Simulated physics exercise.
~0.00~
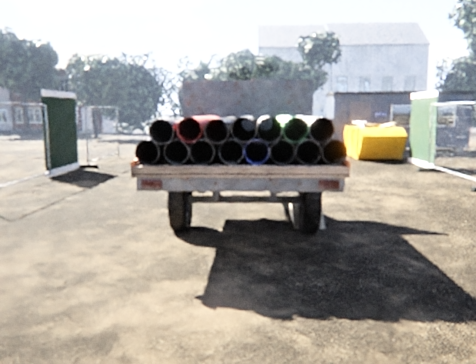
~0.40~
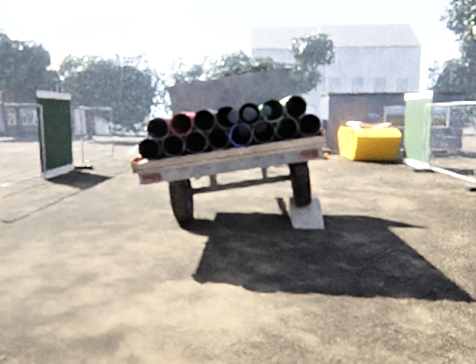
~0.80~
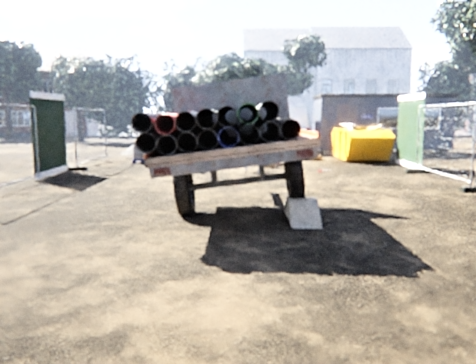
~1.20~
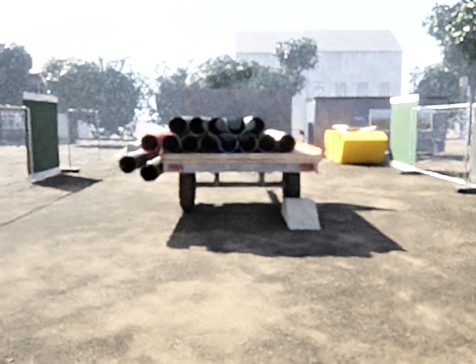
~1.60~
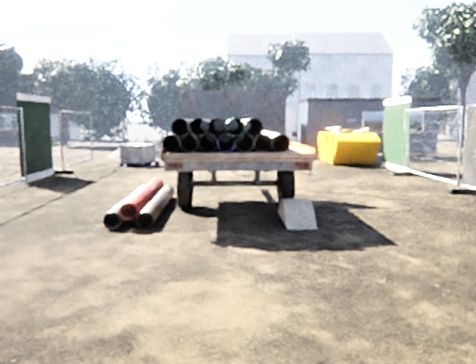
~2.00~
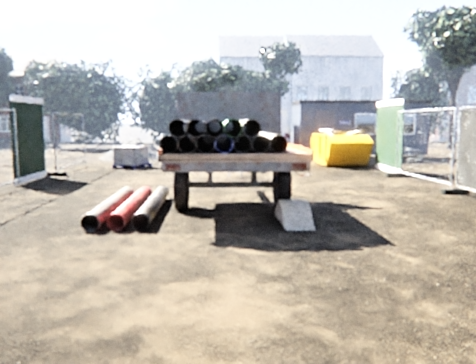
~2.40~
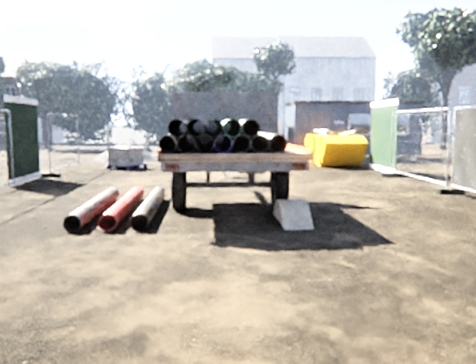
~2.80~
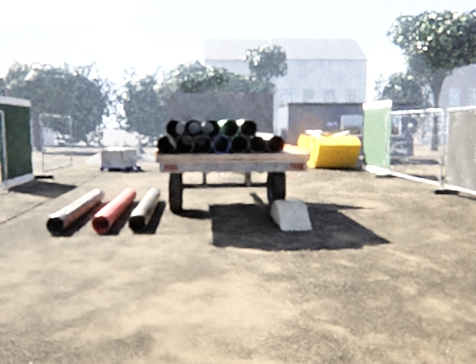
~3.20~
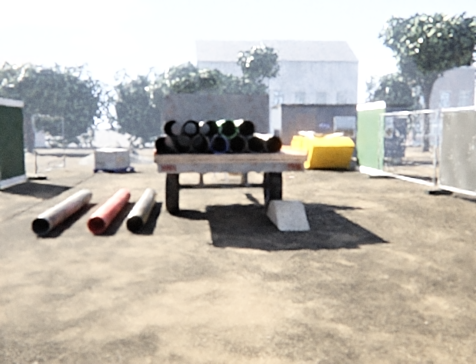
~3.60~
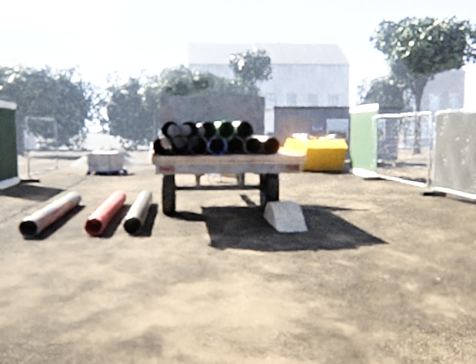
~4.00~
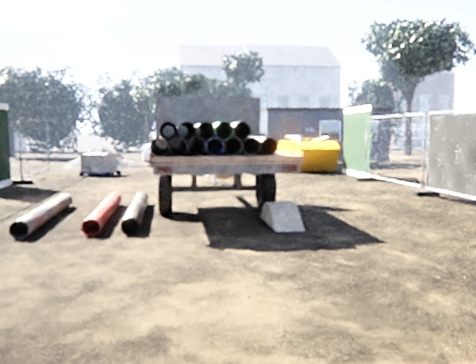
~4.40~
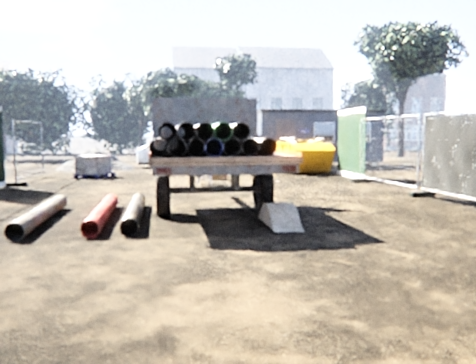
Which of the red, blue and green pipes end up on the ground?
Only the red one does, coming to rest on the ground to the left of the trailer. The blue and green ones stay aboard with the rest of the stack.
